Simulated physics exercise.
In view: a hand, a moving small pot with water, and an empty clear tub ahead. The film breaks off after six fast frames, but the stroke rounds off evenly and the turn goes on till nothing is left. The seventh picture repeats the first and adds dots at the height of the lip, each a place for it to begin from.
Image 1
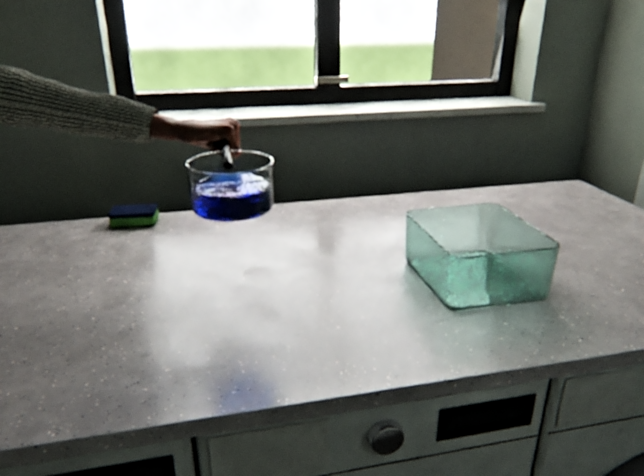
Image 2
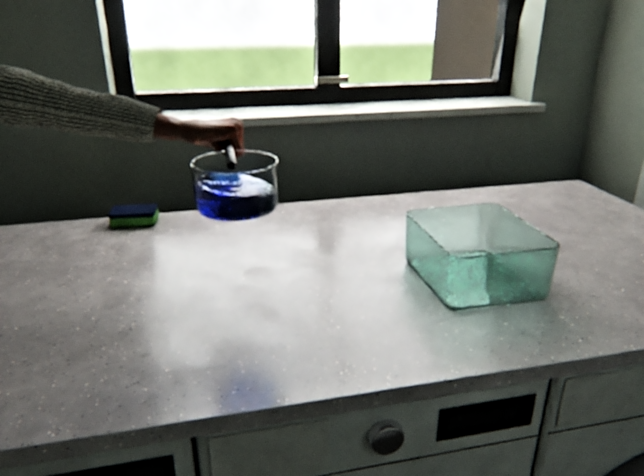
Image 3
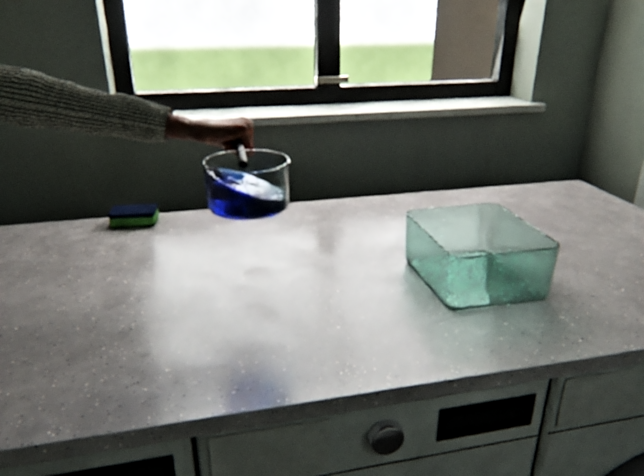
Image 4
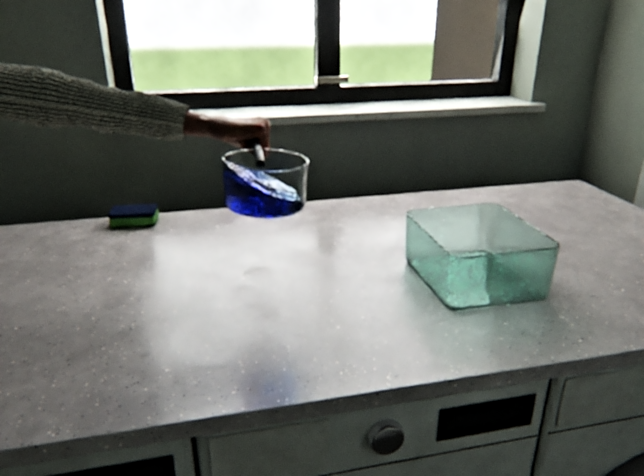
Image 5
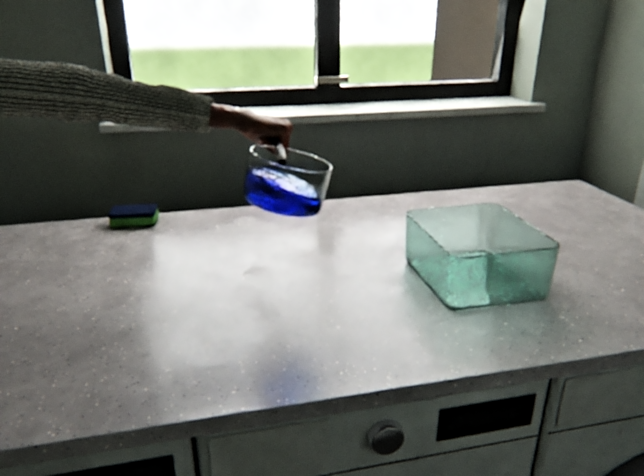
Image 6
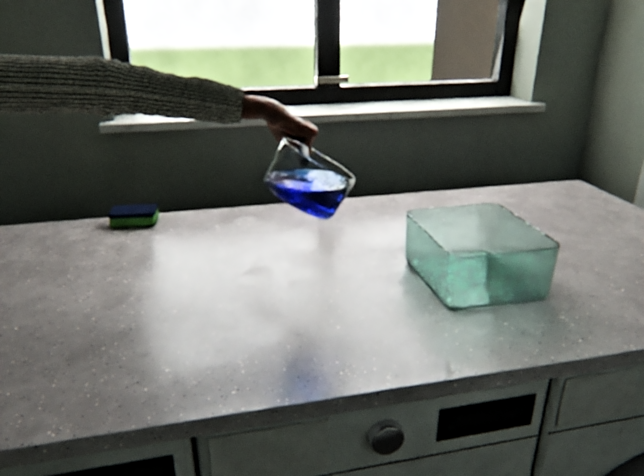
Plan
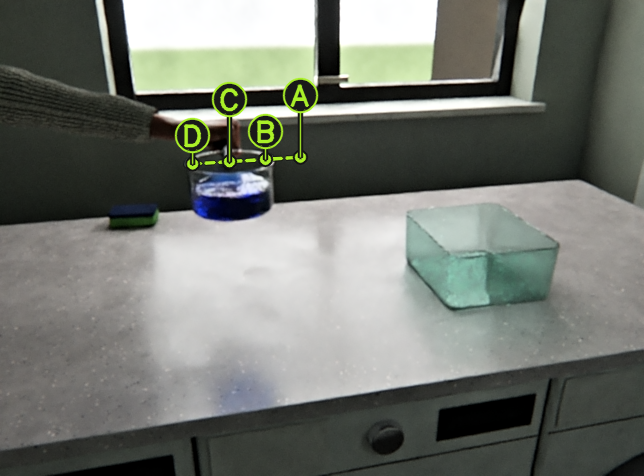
A hand carrying a small clear pot of sloshing blue water rightward above a grey counter, then tilting it toward the right.
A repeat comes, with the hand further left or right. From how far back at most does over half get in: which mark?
Go for A.
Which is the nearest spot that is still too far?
B it is.
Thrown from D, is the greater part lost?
Yes.
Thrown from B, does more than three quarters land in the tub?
No.
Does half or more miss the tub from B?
Yes, that goes wrong.
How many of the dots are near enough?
One.
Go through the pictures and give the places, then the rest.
The first picture shows upright, lip at (271, 159); tub from (444, 309) to (546, 296); nothing has left yet.
The second picture shows upright, lip at (275, 158); nothing has left yet.
The third picture shows upright, lip at (287, 158); nothing has left yet.
The fourth picture shows tipped about 3°, lip at (306, 159); nothing has left yet.
The fifth picture shows tipped about 14°, lip at (330, 165); nothing has left yet.
The sixth picture shows tipped about 30°, lip at (353, 176); nothing has left yet.
In lime, A at (300, 157); B at (265, 159); C at (229, 161); D at (192, 163).
For spot A, about 66 % lands in the tub, 24 % falls short and 10 % goes beside or beyond.
For spot B, about 27 % lands in the tub, 67 % falls short and 6 % goes beside or beyond.
For spot C, about 0 % lands in the tub, 99 % falls short.
For spot D, about 0 % lands in the tub, 100 % falls short.
